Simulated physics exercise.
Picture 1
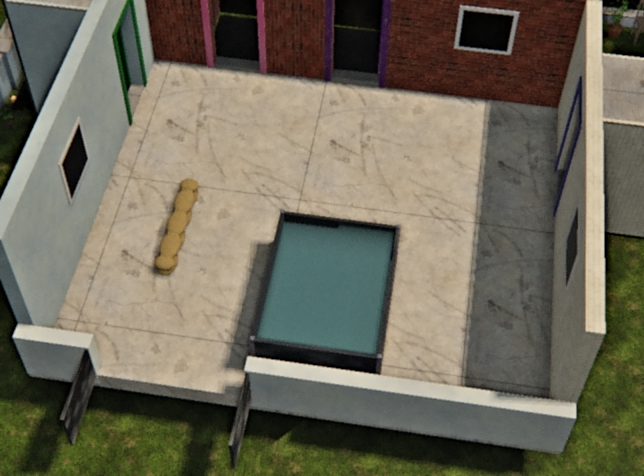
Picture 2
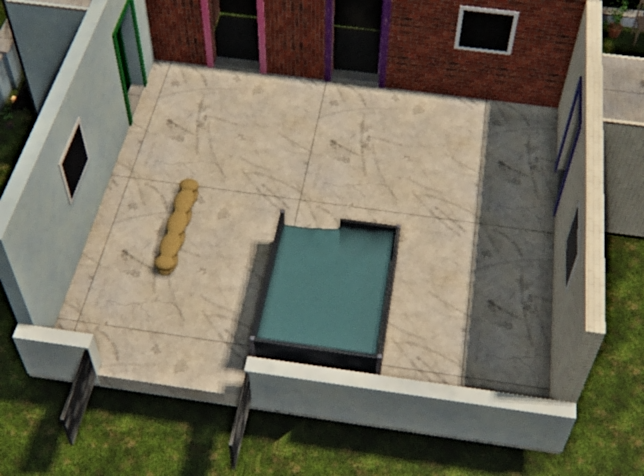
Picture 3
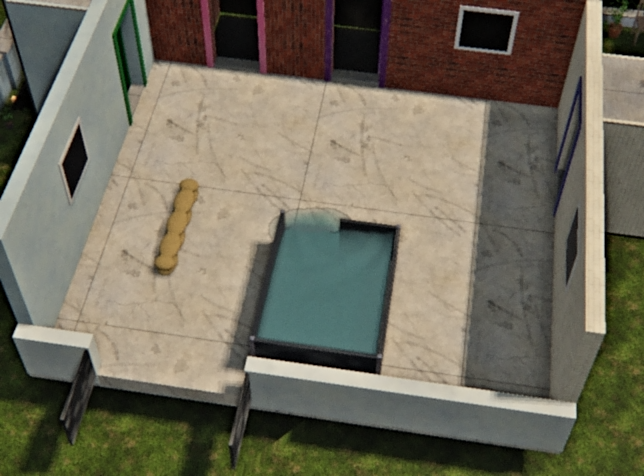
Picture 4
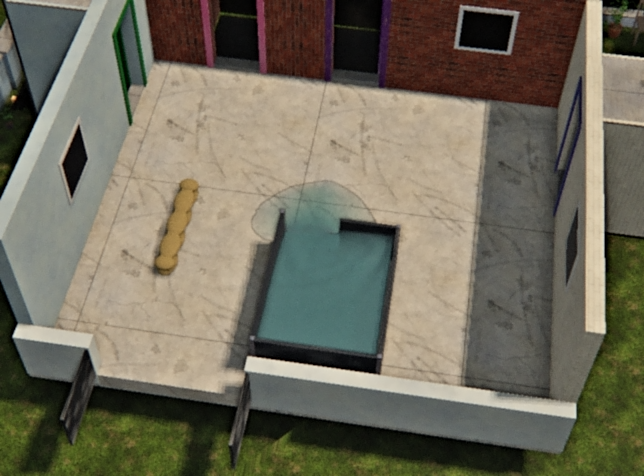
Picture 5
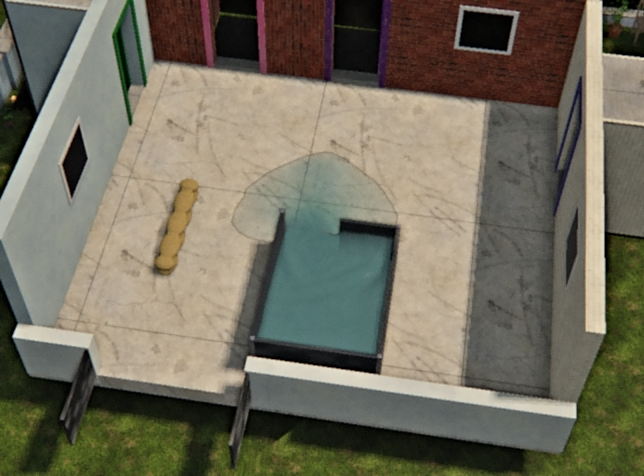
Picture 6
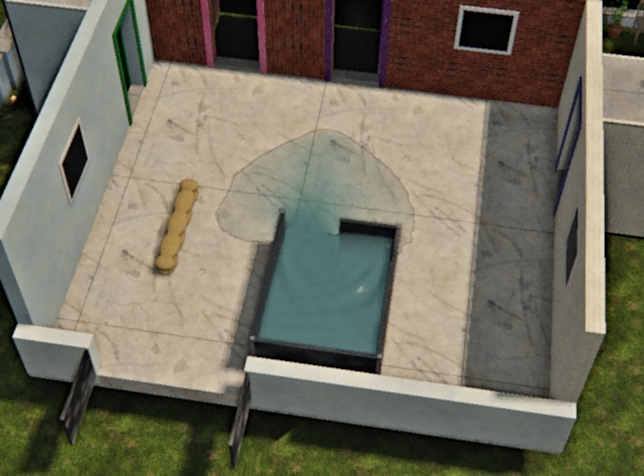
Teal water pouring through a gap in the tank's far side and fanning out across the pale courtyard floor towards the brick wall.
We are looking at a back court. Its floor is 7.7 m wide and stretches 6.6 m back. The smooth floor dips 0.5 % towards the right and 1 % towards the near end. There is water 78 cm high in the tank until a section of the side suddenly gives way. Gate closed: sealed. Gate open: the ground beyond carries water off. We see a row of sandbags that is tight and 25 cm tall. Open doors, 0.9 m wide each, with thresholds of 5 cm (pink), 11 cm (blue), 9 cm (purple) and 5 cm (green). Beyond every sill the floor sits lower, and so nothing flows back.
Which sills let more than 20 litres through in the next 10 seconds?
In the next 10 seconds: The pink door lets more through; the blue door stays at or under it; the purple door lets more through; the green door lets more through.
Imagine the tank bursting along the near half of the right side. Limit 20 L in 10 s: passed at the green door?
Green: Exceeds.
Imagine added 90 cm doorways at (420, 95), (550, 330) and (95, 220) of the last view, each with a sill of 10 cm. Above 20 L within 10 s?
In turn: Beyond it, short of it, short of it.
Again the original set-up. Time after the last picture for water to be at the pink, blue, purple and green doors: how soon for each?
Pink: 0.9 s; blue: 2.8 s; purple: 0.4 s; green: 1.4 s.
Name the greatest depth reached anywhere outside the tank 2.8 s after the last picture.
About 26 cm at most.
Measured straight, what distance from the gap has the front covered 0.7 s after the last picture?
That's near 4.2 m in a straight line.
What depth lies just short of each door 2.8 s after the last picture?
Pink 14 cm, blue 2 cm, purple 18 cm, green 16 cm.
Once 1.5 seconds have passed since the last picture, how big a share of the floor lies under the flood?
45 %.
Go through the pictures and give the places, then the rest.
The tank at (328, 284) is whole and still, 78 cm deep, in the first picture.
Water pours out on the tank's far side and has run 0.6 m, to a hidden place; typically 9 cm deep outside, 78 cm at the tank's back, in the second picture.
Water pours out on the tank's far side and has run 0.9 m, to (336, 214); typically 12 cm deep outside, 78 cm at the tank's back, in the third picture.
Water pours out on the tank's far side and has run 1.4 m, to (334, 186); typically 8 cm deep outside, 78 cm at the tank's back, in the fourth picture.
The front is at (323, 156), 2.1 m from the gap on the tank's far side; 3.9 m2 of floor is under water; 78 cm left at the back of the tank, in the fifth picture.
Water pours out on the tank's far side and has run 2.6 m, to (321, 133); typically 4 cm deep outside, 74 cm at the tank's back, in the sixth picture.
Then, 0.7 s after the last picture water covers 30 % of the floor and is deepest (44 cm) near (308, 245); pink door not reached, blue door not reached, purple door 13 cm at the sill, 6 L in, green door not reached.
Then, 1.5 s after the last picture water covers 45 % of the floor and is deepest (36 cm) near (308, 245); pink door 17 cm at the sill, 20 L in, blue door not reached, purple door 23 cm at the sill, 66 L in, green door 5 cm at the sill, 0 L in.
Then, 2.8 s after the last picture water covers 45 % of the floor and is deepest (26 cm) near (308, 245); pink door 14 cm at the sill, 81 L in, blue door not reached, purple door 18 cm at the sill, 157 L in, green door 16 cm at the sill, 28 L in.
Then, 5.3 s after the last picture water covers 70 % of the floor and is deepest (16 cm) near (308, 245); pink door 12 cm at the sill, 135 L in, blue door 9 cm at the sill, 0 L in, purple door 12 cm at the sill, 199 L in, green door 10 cm at the sill, 77 L in.
Then, 9.3 s after the last picture water covers 90 % of the floor and is deepest (12 cm) near (409, 406); pink door 6 cm at the sill, 162 L in, blue door 7 cm at the sill, 0 L in, purple door 6 cm at the sill, 204 L in, green door 6 cm at the sill, 115 L in.
